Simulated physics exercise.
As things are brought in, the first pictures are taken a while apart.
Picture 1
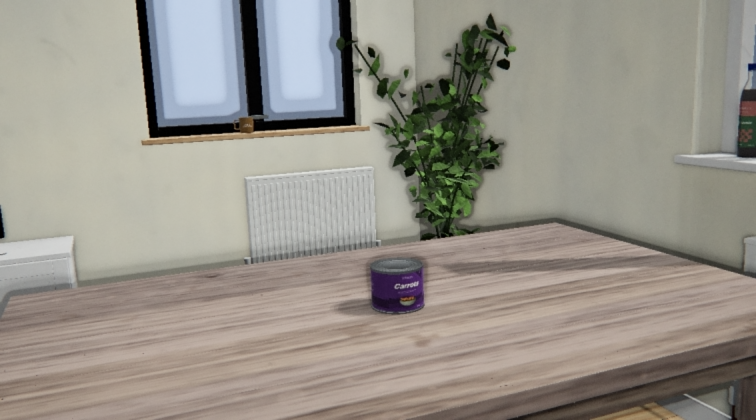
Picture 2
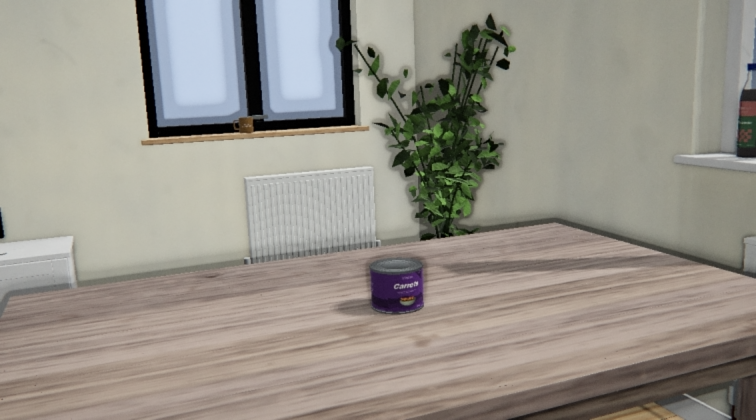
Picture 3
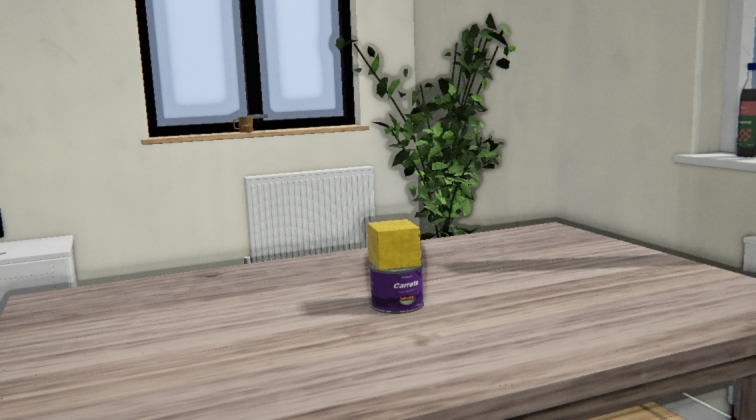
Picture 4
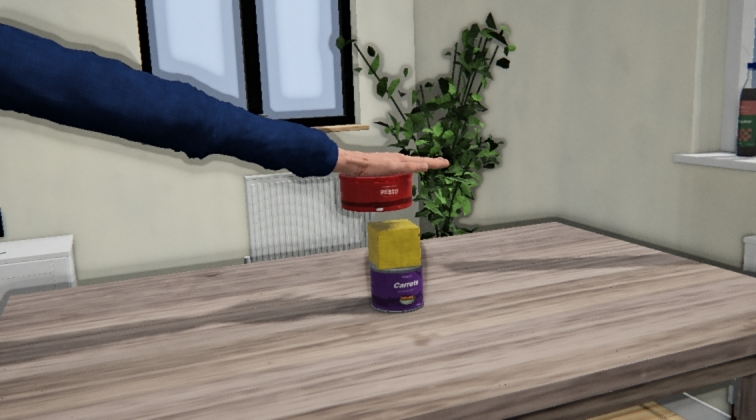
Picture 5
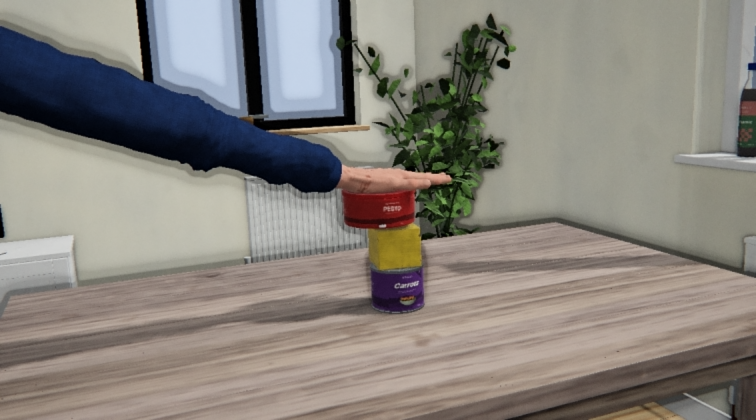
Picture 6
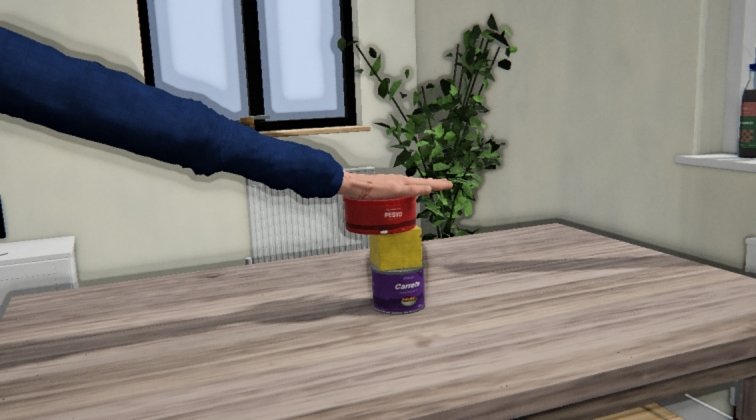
A yellow block appears on top of a purple tub that sits alone on a wooden table, with a plant and window behind. An arm in a blue sleeve then reaches in from the left, lowering a red tub onto the block, and the hand stays on it.
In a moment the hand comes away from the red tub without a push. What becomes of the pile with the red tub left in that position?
My guess is the pile will stay put.
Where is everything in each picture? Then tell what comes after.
In the first frame, the last thing is not in view yet; purple tub (397, 285).
In the second frame, the last thing is not in view yet; purple tub (397, 285).
In the third frame, the last thing is not in view yet; purple tub (397, 285).
The fourth frame shows coming down; red tub (376, 189); purple tub (397, 284).
The fifth frame shows coming down; red tub (379, 205); purple tub (397, 285).
The sixth frame shows set down, still held; red tub (380, 211); purple tub (398, 286).
Then, 0.40 s later than the last frame, all is still.
Then, 1.20 s later than the last frame, red tub resting near (380, 211).
When it is over, all 3 as before. End places, in pixels of the last picture, red tub near (380, 211). The pile stays up.
